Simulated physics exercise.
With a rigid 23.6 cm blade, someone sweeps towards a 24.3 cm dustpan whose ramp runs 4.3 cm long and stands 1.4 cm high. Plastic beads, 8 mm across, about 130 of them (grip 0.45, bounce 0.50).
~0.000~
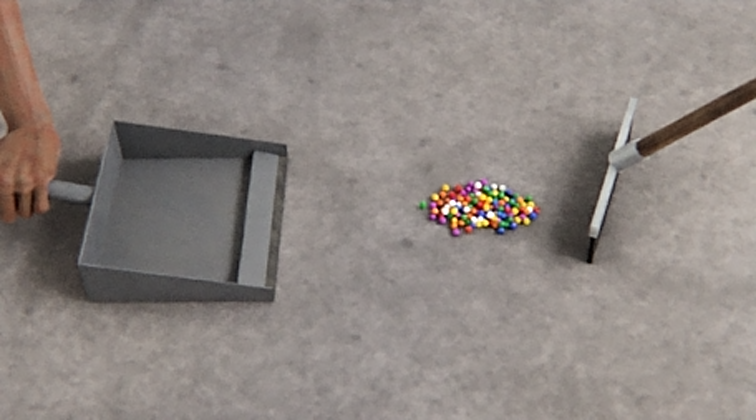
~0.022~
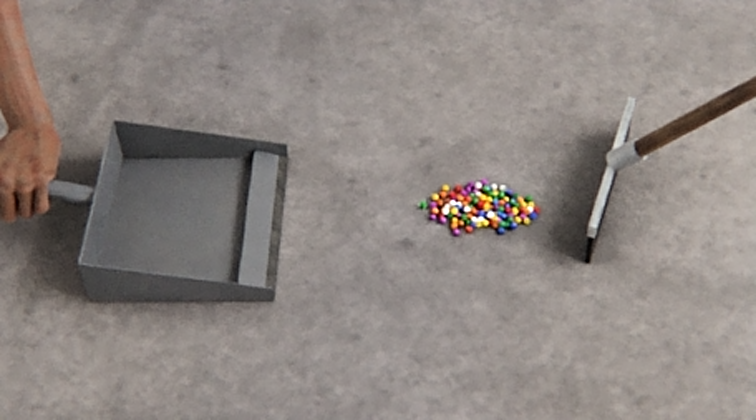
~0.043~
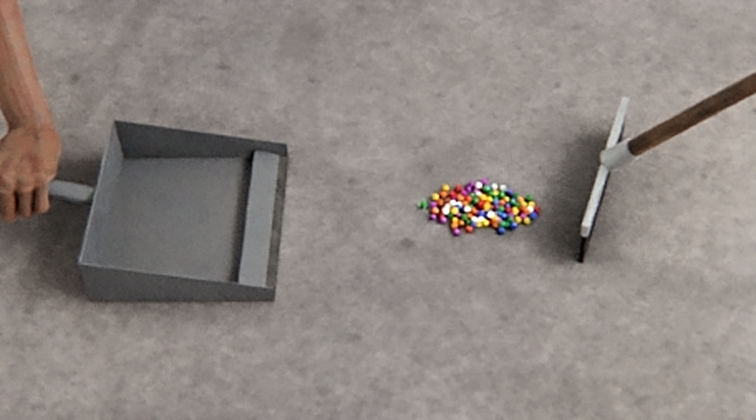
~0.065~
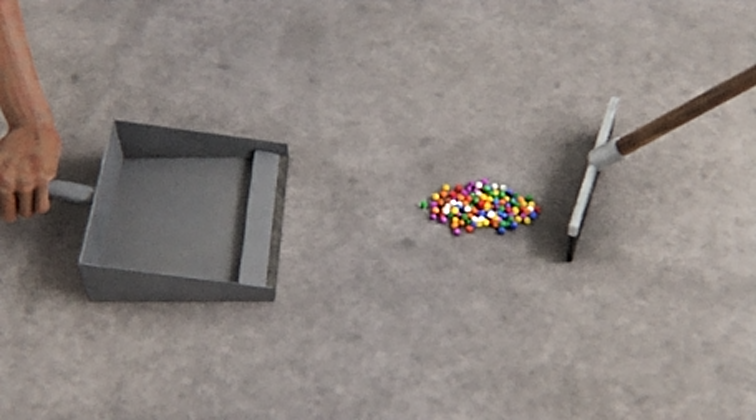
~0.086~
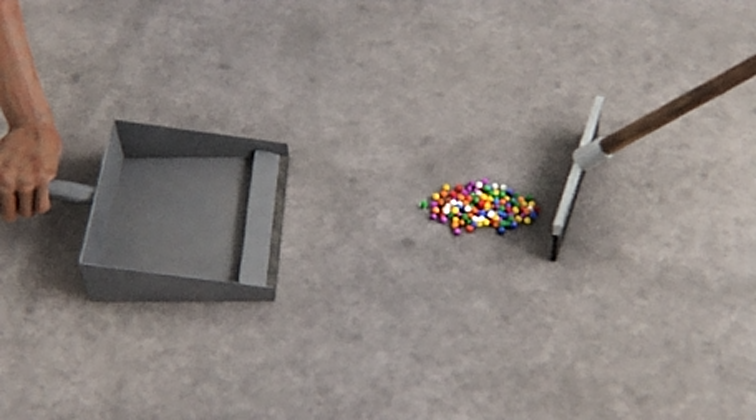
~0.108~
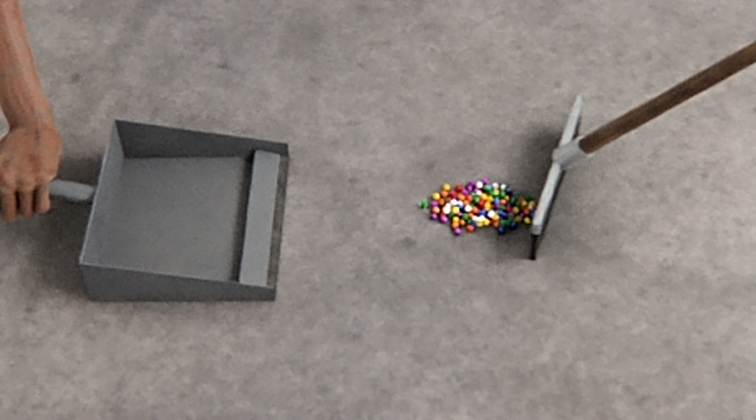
On a mottled grey concrete floor, a hand at the left holds a grey dustpan still, facing a small pile of multicoloured beads. From the right, a wooden-handled blade slides left, slowly at first and then faster, closing the gap until it is at the pile's right edge.
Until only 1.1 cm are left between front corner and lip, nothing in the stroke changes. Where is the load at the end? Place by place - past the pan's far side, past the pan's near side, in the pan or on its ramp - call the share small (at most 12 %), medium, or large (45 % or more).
Far side - medium, near side - small, pan - medium.
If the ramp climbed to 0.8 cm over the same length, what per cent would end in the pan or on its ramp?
Estimated share: Around 35 in a hundred.
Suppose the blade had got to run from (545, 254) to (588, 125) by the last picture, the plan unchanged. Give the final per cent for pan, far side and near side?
Pan 5; far 20; near 5.
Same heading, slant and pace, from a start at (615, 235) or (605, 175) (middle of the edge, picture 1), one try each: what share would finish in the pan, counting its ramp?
Around 25 percent, then around 25 percent.
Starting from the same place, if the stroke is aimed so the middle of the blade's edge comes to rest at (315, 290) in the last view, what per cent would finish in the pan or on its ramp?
About 5 per cent.
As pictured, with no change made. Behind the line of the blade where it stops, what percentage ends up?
About 5 per cent.
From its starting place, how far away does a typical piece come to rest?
Around 30 centimetres.
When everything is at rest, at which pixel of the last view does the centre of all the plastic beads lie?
(237, 175) or so.
Then, at 0.24 s, middle of the blade 19 cm from the lip; 0 % over the lip, far side 10 %, near side 0 %.
Then, at 0.33 s, middle of the blade 8 cm from the lip; 0 % over the lip, far side 20 %, near side 0 %.
After 0.56 s, middle of the blade 5 cm from the lip; 50 % over the lip, far side 30 %, near side 0 %.
By 1.9 s all is still; far side 30 %, near side 0 %, pan 30 %, in front of the lip or behind the blade 40 %.
